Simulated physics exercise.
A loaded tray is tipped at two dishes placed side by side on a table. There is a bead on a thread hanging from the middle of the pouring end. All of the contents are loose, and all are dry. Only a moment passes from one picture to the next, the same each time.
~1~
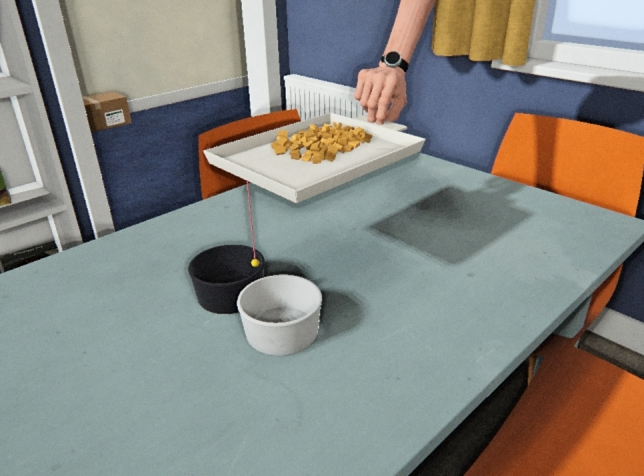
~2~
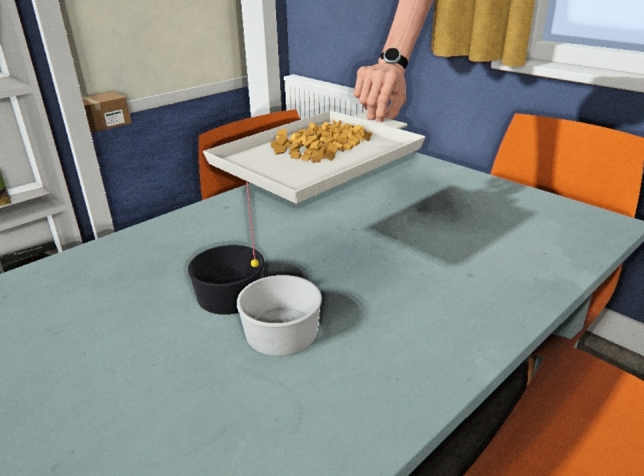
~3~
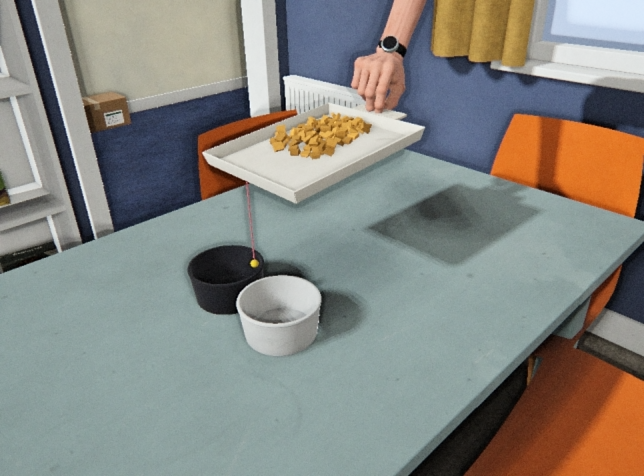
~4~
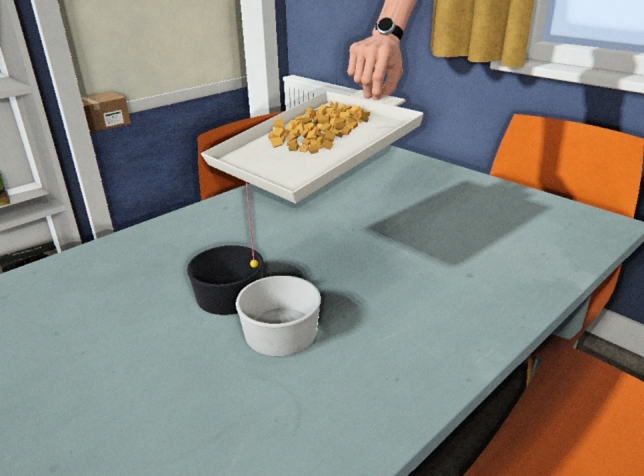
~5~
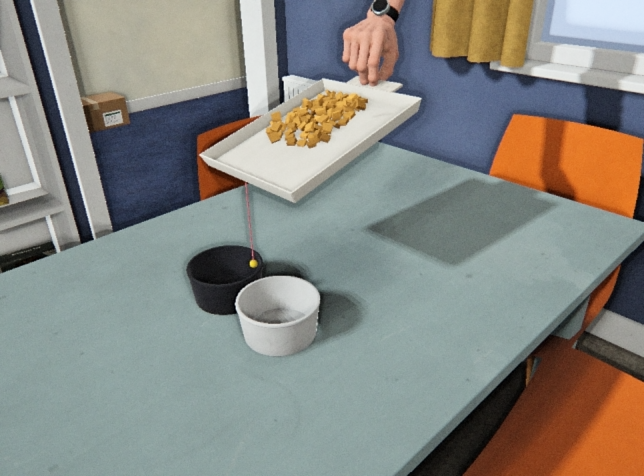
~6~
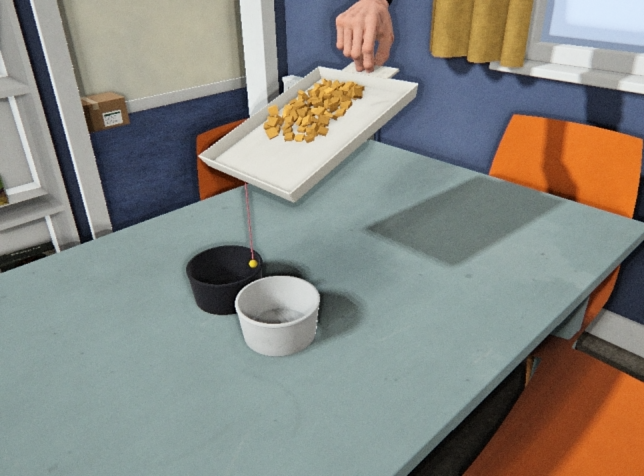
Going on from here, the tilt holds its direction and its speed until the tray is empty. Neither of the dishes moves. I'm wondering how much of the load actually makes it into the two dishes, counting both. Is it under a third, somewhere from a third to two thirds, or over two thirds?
A third to two thirds.
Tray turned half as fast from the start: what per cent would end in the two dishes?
Estimated share: Some 70%.
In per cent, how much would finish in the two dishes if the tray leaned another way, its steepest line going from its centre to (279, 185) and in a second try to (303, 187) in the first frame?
In turn some 70 and 70 per cent.
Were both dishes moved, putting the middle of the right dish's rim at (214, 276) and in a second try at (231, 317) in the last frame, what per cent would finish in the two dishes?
Roughly 60% first, roughly 70% second.
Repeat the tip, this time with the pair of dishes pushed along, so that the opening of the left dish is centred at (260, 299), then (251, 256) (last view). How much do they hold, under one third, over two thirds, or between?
One: Under a third. Two: Below one third.
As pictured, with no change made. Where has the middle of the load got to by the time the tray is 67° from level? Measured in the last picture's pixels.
(220, 168).
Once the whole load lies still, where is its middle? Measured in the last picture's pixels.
Resting centre, last picture - approx. (207, 305).
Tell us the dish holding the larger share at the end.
It's the dish to the left that ends up fuller.
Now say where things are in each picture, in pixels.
In the first picture, corners of the pouring end at (208, 151) and (296, 189), level; middle of the load at (327, 138), cereal squares; left dish at (197, 291); right dish at (249, 330); bead on its thread at (255, 263).
In the second picture, corners of the pouring end at (208, 151) and (296, 189), level; middle of the load at (327, 137).
In the third picture, corners of the pouring end at (207, 152) and (295, 189), tipped barely, level across its low end; middle of the load at (326, 131).
In the fourth picture, corners of the pouring end at (206, 153) and (293, 190), tipped a little, level across its low end; middle of the load at (316, 131).
In the fifth picture, corners of the pouring end at (204, 154) and (291, 190), tipped clearly, level across its low end; middle of the load at (313, 122).
In the sixth picture, corners of the pouring end at (203, 155) and (290, 190), tipped clearly, level across its low end; middle of the load at (318, 105); left dish at (195, 292); right dish at (247, 331).
Soon, tray tipped steeply; most on the tray; about a quarter in the air.
A while on, tray tipped past a quarter turn; about a quarter on the tray; a stray few in the right dish; about a quarter in the left dish; about half outside both; a small part in the air.
Towards the end, tray tipped past a quarter turn; a small part in the right dish; about a third in the left dish; about half outside both.
Finally, tray tipped past a quarter turn; a small part in the right dish; about a third in the left dish; about half outside both.
